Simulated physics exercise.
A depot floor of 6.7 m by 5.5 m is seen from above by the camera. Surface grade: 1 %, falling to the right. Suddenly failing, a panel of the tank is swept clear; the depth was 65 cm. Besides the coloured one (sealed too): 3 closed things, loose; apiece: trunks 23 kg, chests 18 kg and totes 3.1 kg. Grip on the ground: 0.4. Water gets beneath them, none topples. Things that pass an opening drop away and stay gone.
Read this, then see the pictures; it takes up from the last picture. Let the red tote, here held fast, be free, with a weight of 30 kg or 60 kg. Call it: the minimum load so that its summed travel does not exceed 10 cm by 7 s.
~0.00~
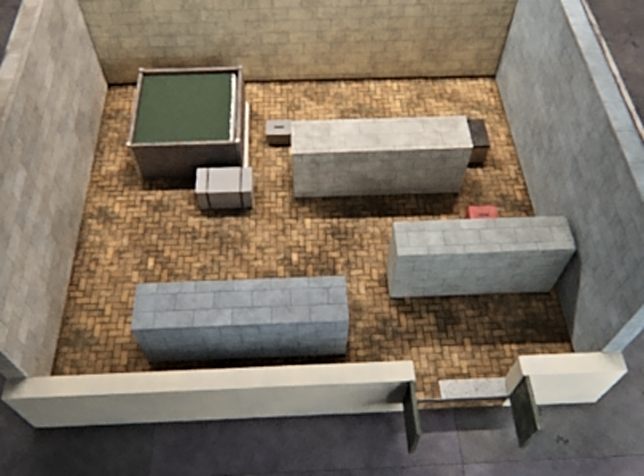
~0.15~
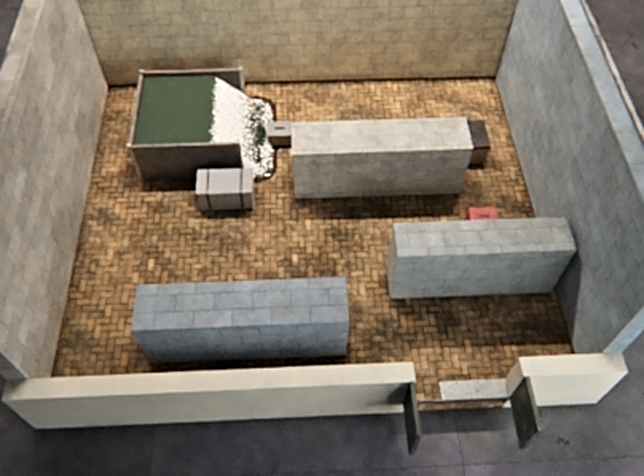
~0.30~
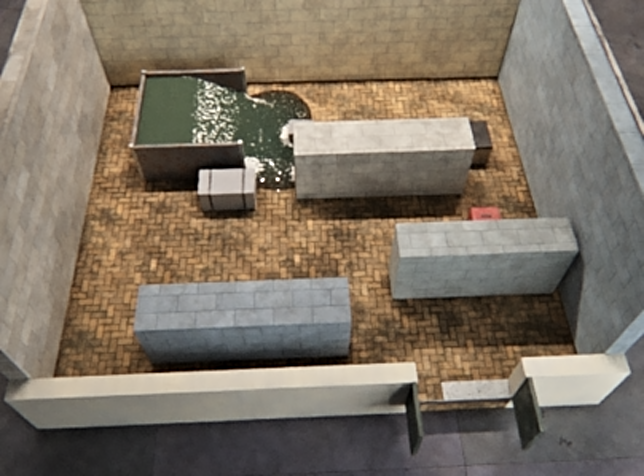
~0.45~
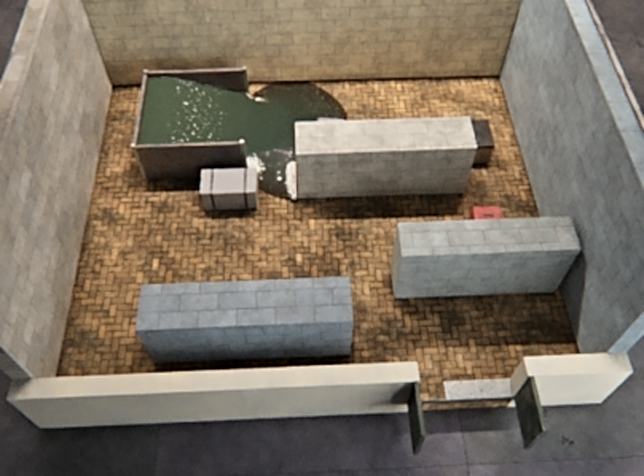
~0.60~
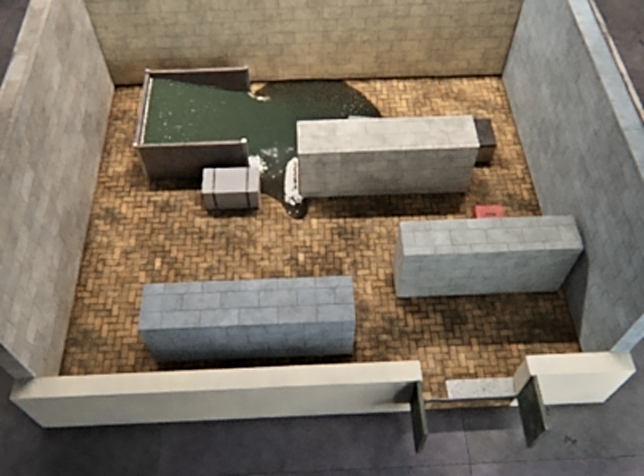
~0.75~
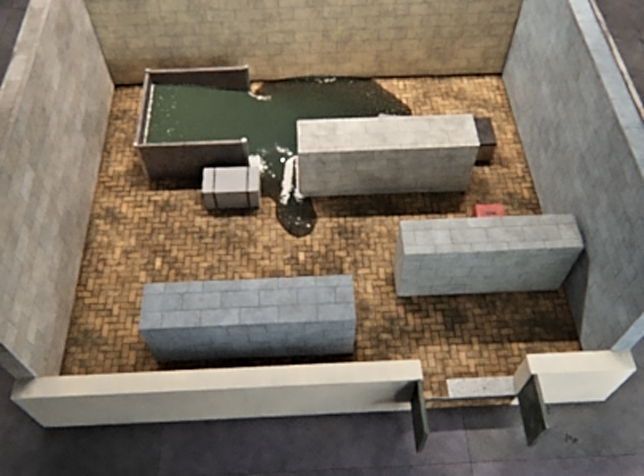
Minimum: The heavier one.
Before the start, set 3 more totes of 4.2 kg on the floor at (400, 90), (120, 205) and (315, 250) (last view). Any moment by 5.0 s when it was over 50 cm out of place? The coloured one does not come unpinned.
Order kept: Too far; not that far; too far.
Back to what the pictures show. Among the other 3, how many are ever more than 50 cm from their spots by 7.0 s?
The tally stands at 2.
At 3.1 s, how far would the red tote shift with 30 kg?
About 5 cm off its spot.
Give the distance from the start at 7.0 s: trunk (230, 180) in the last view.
In that order: 0 cm.
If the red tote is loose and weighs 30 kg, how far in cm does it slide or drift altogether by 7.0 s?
Close to 100 centimetres all told.
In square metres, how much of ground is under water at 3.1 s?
I'd estimate close to 19 m2.
After 1.4 s the red tote would be 0 cm from its start with 30 kg and 0 cm from its start with 60 kg; 0 cm of water round it then.
After 3.1 s the red tote would be 6 cm from its start with 30 kg and 2 cm from its start with 60 kg; 3 cm of water round it then.
After 4.9 s the red tote would be 70 cm from its start with 30 kg and 3 cm from its start with 60 kg; 12 cm of water round it then.
After 7.0 s the red tote would be 93 cm from its start with 30 kg and 3 cm from its start with 60 kg; 7 cm of water round it then.
